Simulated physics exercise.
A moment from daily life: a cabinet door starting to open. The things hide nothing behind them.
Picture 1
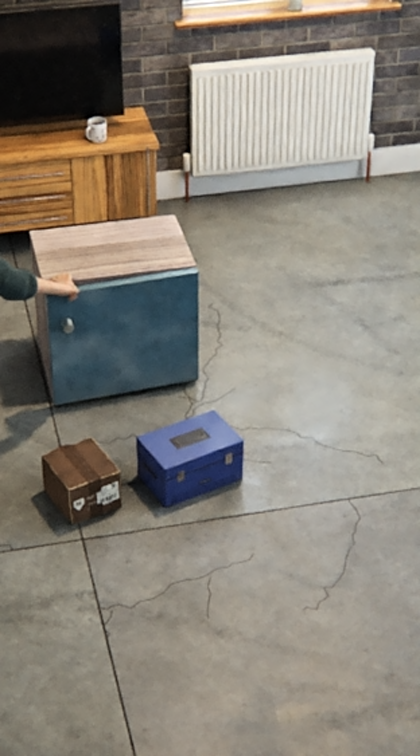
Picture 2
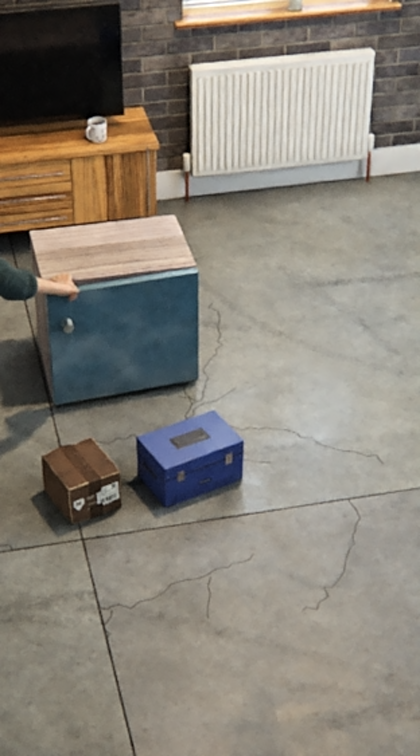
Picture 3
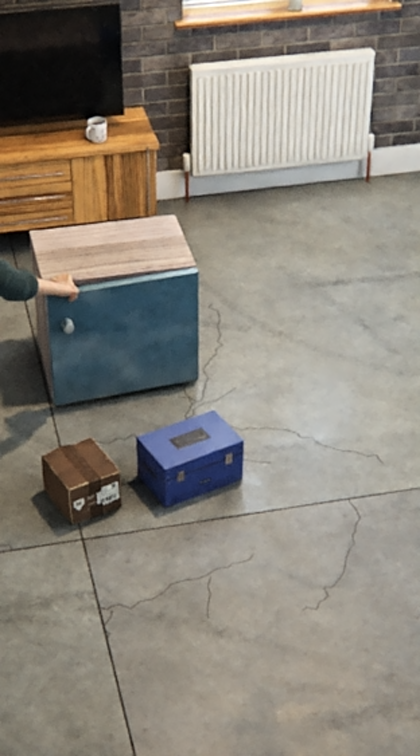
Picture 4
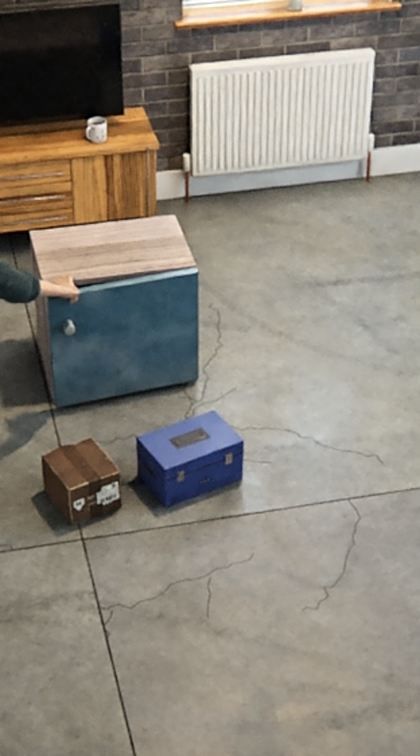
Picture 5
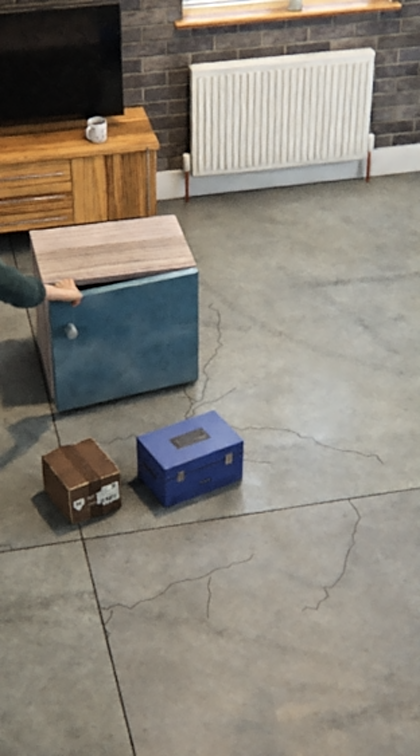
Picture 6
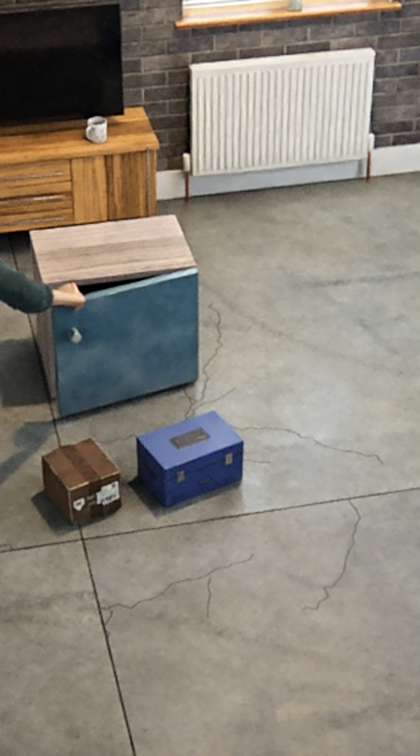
A hand at the left held the edge of a blue cabinet door, barely moving at first, then pulled it slightly open, while a brown parcel and a blue toolbox sat still on the floor.
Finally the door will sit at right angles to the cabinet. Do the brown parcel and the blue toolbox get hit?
As it turns out, the brown parcel escapes contact, the blue toolbox gets knocked.
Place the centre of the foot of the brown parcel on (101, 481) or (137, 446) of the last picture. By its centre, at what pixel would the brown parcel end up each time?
First setting: About (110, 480); second: About (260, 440).
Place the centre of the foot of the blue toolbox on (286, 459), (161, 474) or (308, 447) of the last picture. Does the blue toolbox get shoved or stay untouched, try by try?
Taking the tries in turn, it is never reached; gets hit and moved; is never reached.
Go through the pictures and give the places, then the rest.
In the first picture, door 4° open; brown parcel (81, 481); blue toolbox (190, 458); door (126, 340).
In the second picture, door 4° open; blue toolbox (190, 458); door (126, 340).
In the third picture, door 4° open; brown parcel (81, 481); door (126, 341).
In the fourth picture, door 6° open; blue toolbox (190, 458); door (127, 342).
In the fifth picture, door 9° open; brown parcel (81, 481); door (128, 344).
In the sixth picture, door 12° open; brown parcel (81, 481); blue toolbox (190, 458); door (130, 346).
Then, 1.22 s past the last view, door 67° open; brown parcel at rest near (81, 481); blue toolbox travelled a little near (204, 465).
Finally, the brown parcel stays untouched, near (81, 481); the blue toolbox gets shoved, near (242, 478).
